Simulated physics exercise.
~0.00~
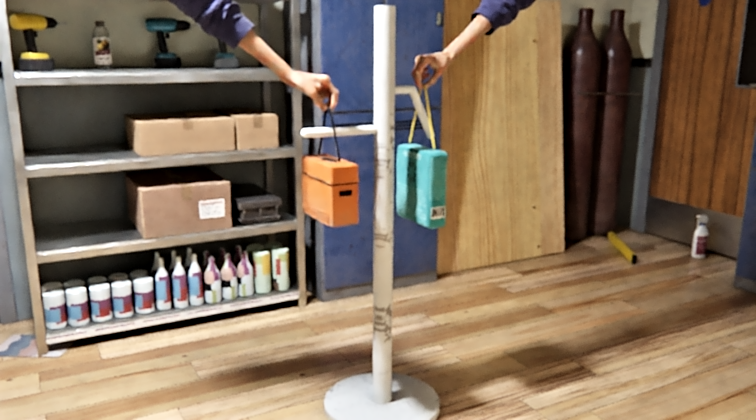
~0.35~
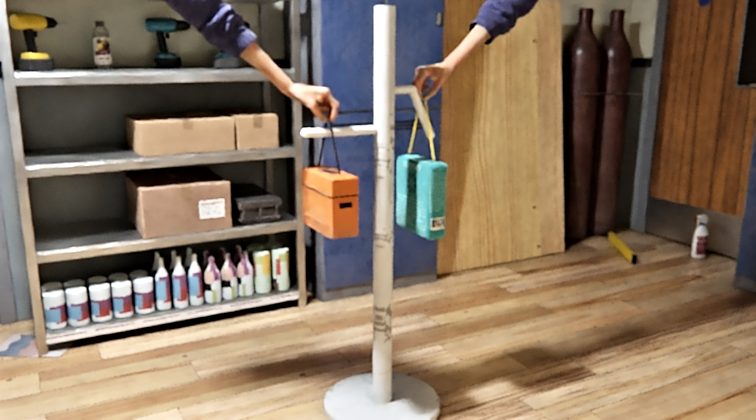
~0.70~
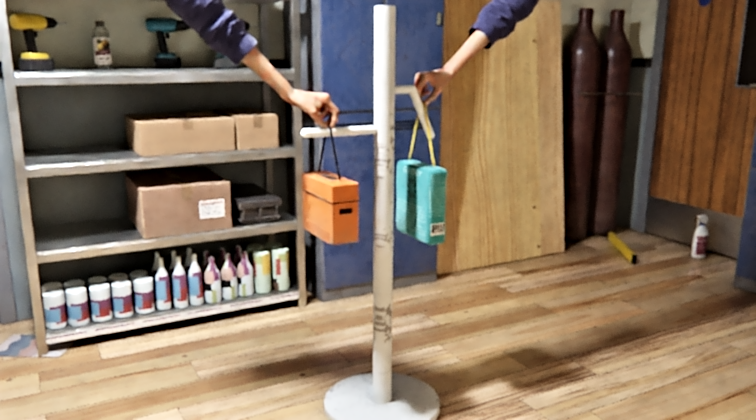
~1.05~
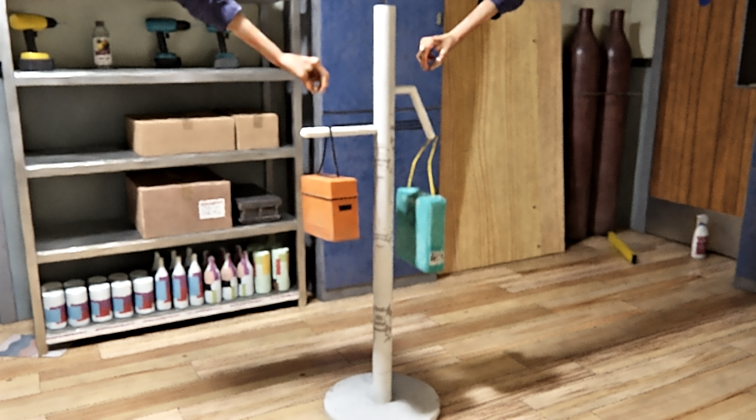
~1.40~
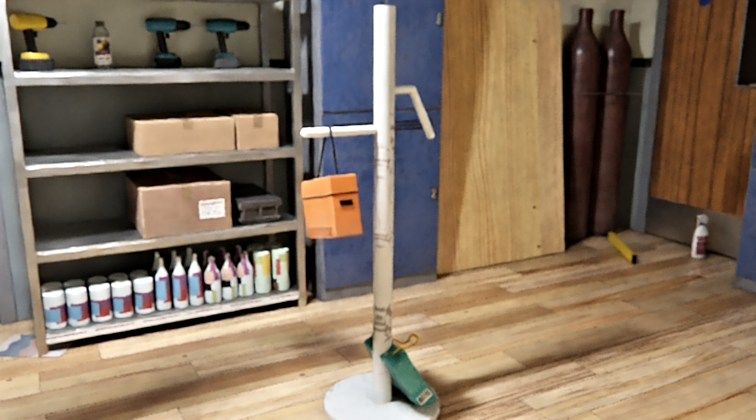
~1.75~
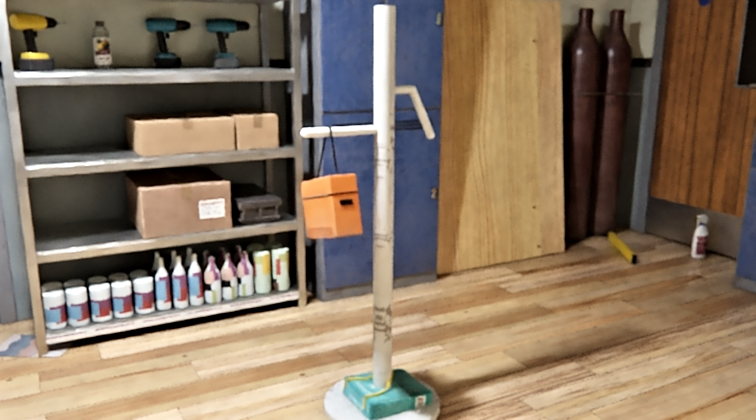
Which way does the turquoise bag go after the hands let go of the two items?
The turquoise bag moves down, slipping off the right peg and dropping to the foot of the stand.
